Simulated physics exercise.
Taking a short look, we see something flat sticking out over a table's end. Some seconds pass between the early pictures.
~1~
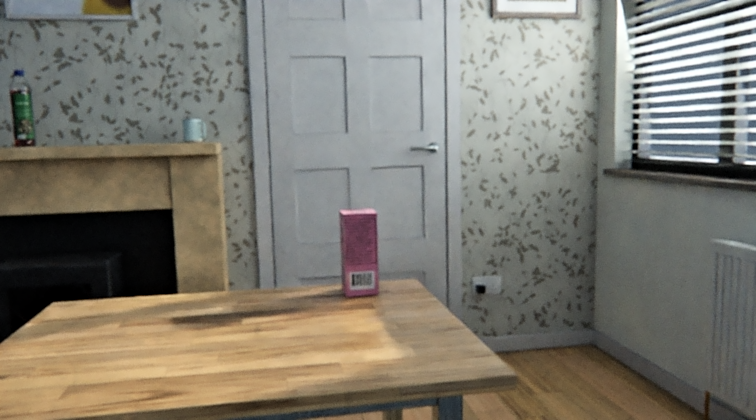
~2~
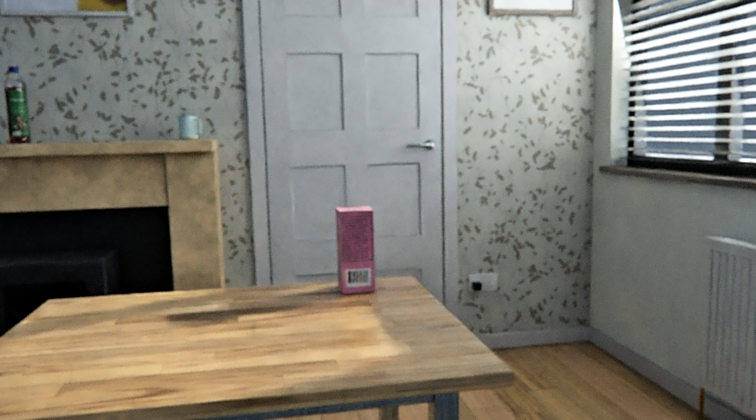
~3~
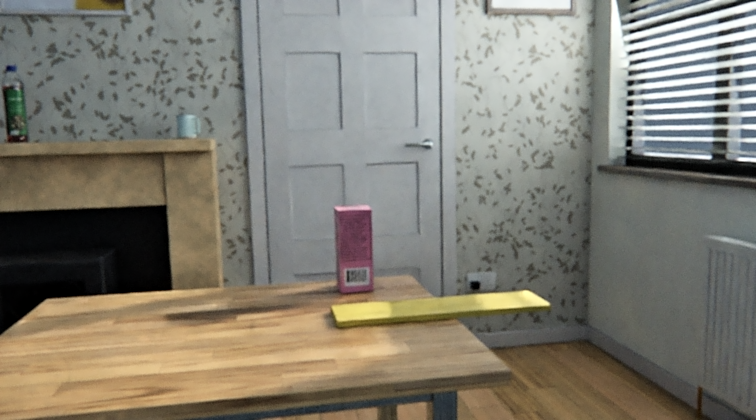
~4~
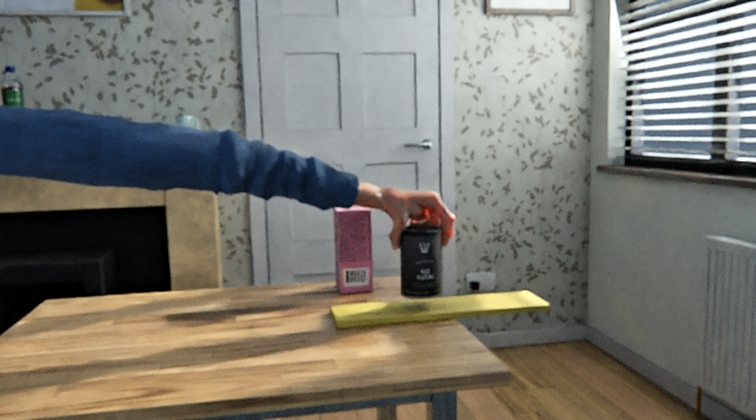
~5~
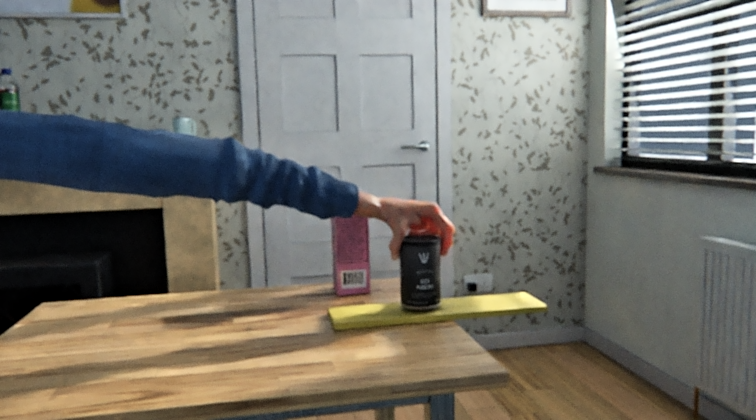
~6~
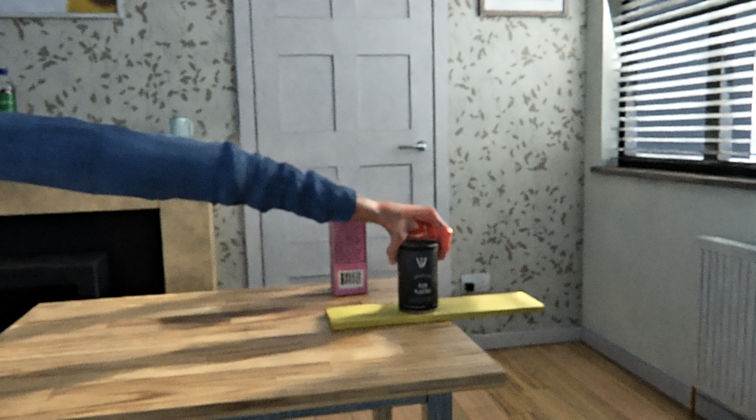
A hand in a blue sleeve lowering a black tin onto a yellow strip jutting past a wooden table's right edge.
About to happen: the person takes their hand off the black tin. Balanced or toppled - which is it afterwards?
Balanced.
Then, 0.20 s after the last picture, nothing has stirred.
Then, 0.60 s after the last picture, black tin resting near (418, 276).
At rest, all 3 in place. Seen from the same camera at the end, black tin near (418, 276). The board keeps its balance.
